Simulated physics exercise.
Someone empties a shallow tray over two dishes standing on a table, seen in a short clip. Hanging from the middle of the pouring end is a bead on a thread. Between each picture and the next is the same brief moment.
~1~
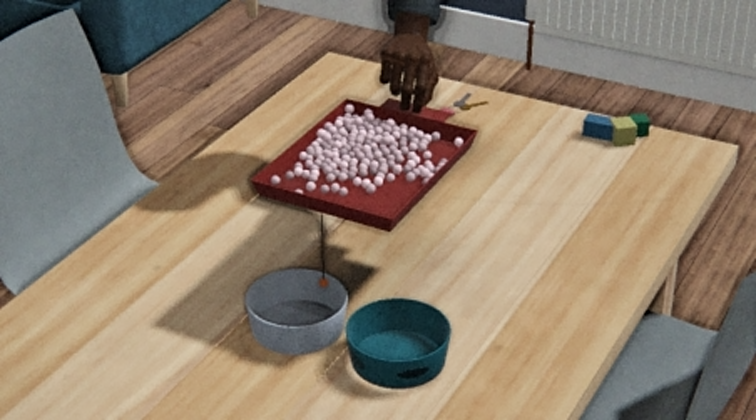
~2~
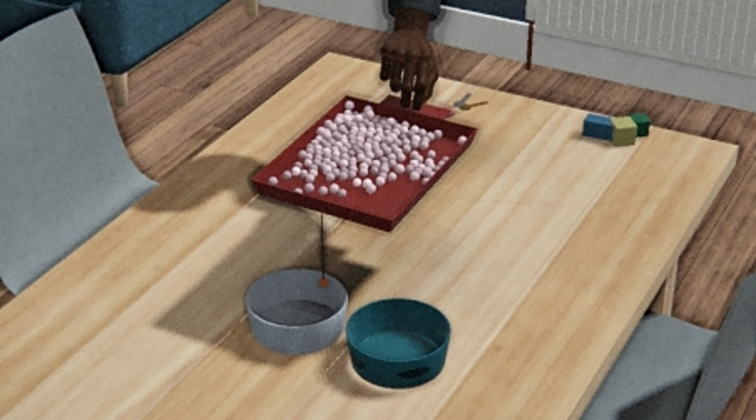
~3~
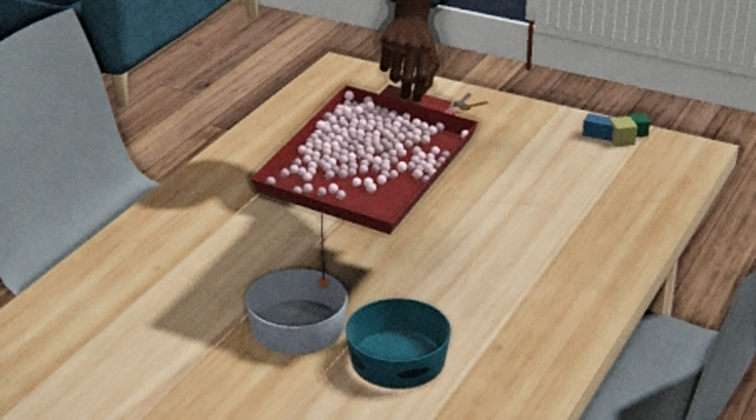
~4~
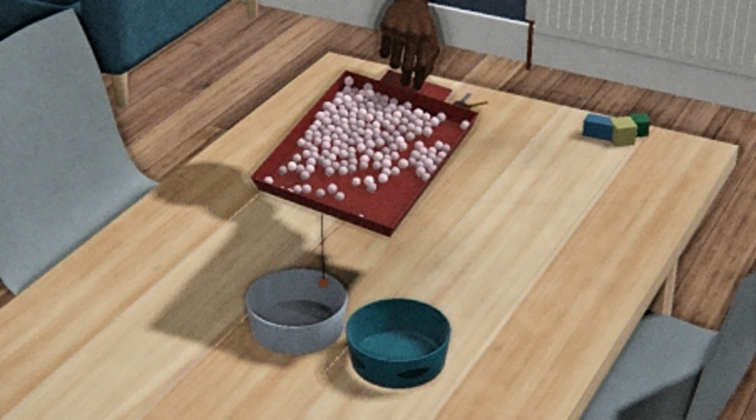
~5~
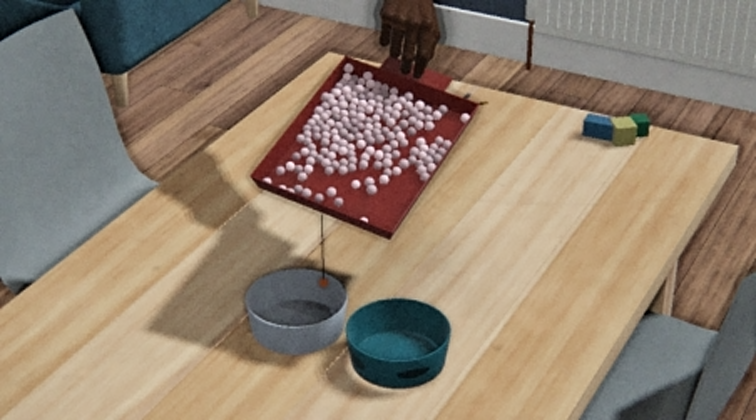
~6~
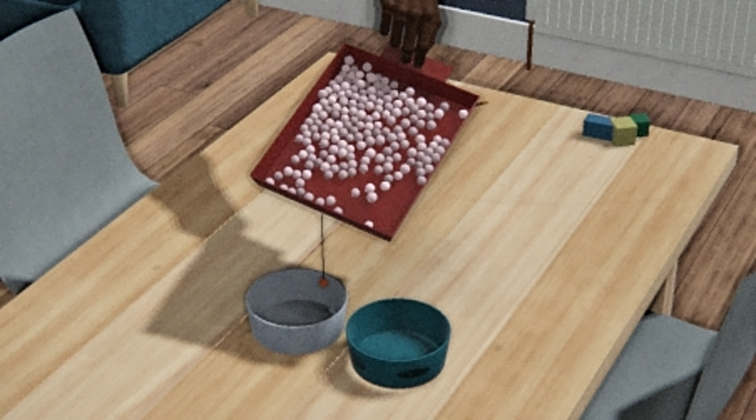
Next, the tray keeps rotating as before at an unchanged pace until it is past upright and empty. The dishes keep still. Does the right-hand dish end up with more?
The dish to the right will collect more.
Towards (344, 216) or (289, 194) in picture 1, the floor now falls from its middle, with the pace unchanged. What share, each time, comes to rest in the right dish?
40 % and 0 %, roughly.
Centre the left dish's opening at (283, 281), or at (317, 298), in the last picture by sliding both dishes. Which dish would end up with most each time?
On the first go the right-side one comes out on top, and on the second go the right-side one.
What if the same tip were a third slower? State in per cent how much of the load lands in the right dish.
That works out at roughly 90 per cent.
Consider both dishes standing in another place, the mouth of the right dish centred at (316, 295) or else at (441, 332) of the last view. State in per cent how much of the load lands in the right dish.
The first position comes out at 0 per cent, the other at 20 per cent.
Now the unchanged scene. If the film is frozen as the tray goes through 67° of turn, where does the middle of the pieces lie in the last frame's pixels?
Near (369, 242).
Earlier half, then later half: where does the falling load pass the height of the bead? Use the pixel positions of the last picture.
I'd say around (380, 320) at first, then around (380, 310).
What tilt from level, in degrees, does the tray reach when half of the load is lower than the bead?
That happens at around 80°.
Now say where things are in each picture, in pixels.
Corners of the pouring end near (259, 179) and (390, 215), level; middle of the load near (358, 148), sugar pearls; left dish near (271, 337); right dish near (374, 371); bead on its thread near (324, 283), in the first picture.
Corners of the pouring end near (259, 178) and (390, 216), level; middle of the load near (359, 146), in the second picture.
Corners of the pouring end near (258, 177) and (390, 218), tipped barely, lowest at the right corner; middle of the load near (360, 140), near a quarter on the move, in the third picture.
Corners of the pouring end near (258, 175) and (390, 222), tipped a little, lowest at the right corner; middle of the load near (360, 132), near a third on the move, in the fourth picture.
Corners of the pouring end near (258, 174) and (390, 226), tipped clearly, lowest at the right corner; middle of the load near (360, 127), near two thirds on the move, in the fifth picture.
Corners of the pouring end near (257, 173) and (390, 230), tipped clearly, lowest at the right corner; middle of the load near (360, 126), all but a few on the move; left dish near (271, 337); right dish near (374, 371), in the sixth picture.
Shortly afterwards, tray tipped steeply; near two thirds on the tray; a little in the right dish; only a few outside both; near a quarter in the air.
Next, tray tipped past a quarter turn; only a few on the tray; the bulk in the right dish; only a few in the left dish; a little outside both; only a few in the air.
Some moments later, tray tipped past a quarter turn; the bulk in the right dish; only a few in the left dish; a little outside both.
In the end, tray tipped past a quarter turn; the bulk in the right dish; only a few in the left dish; a little outside both.
